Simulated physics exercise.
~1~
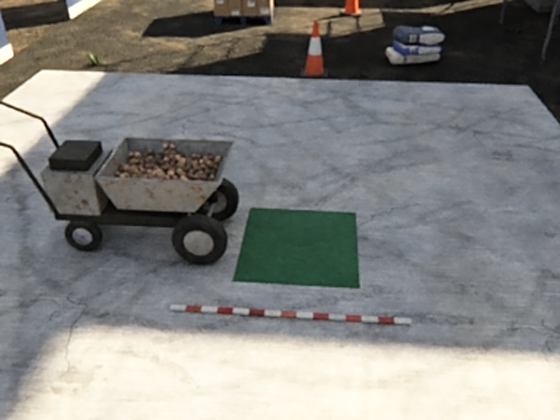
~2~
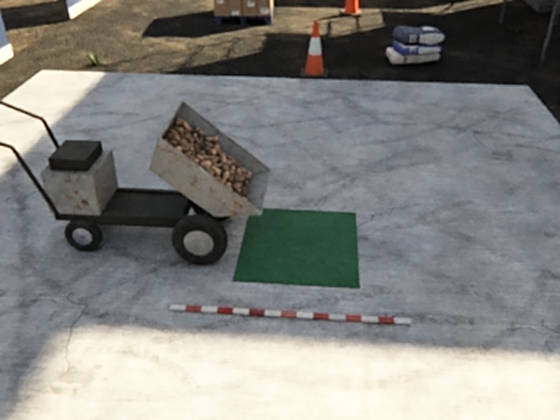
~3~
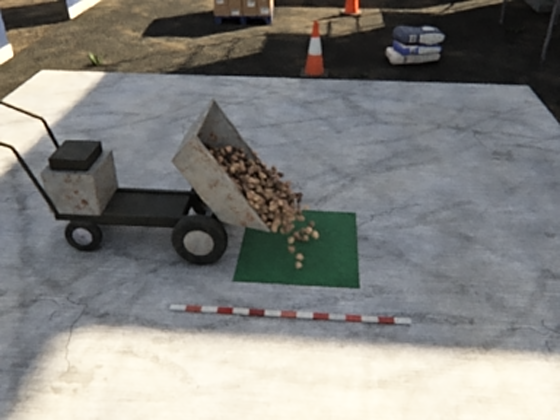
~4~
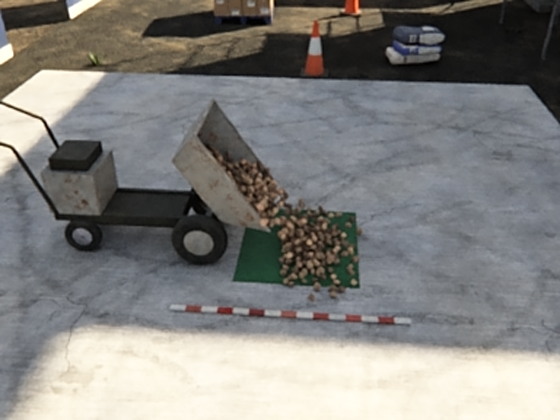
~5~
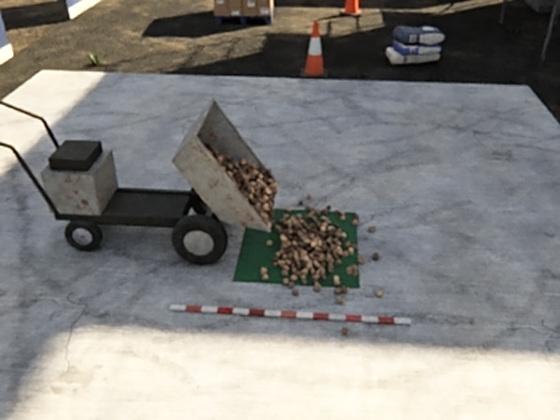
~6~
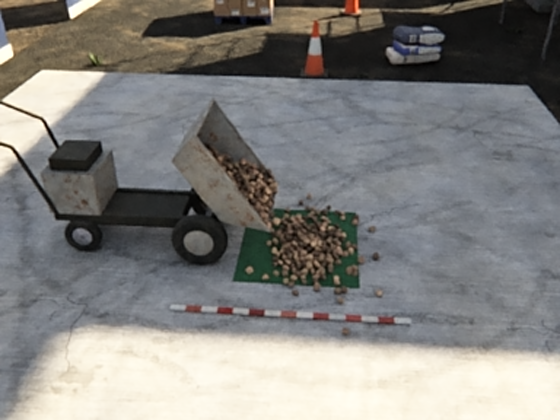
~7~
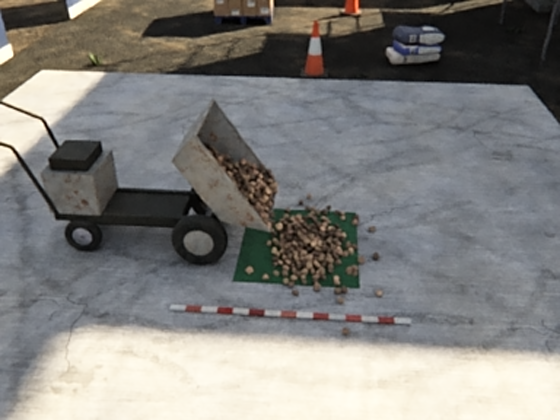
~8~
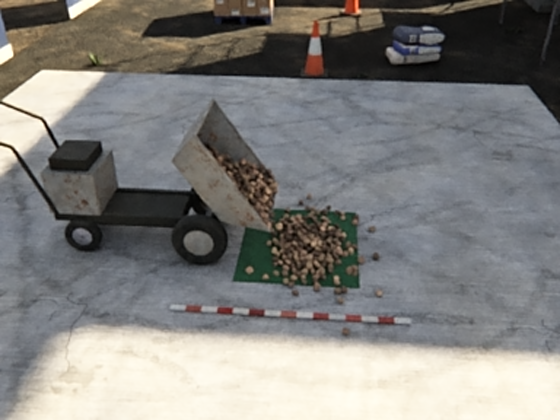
The clip shows a motor barrow on pale paving tipping its stone-filled skip forward to the right, spilling stones onto a green sheet. The skip stops steeply tilted with many stones still inside, while a pile rests on the sheet and a few lie scattered beyond it.
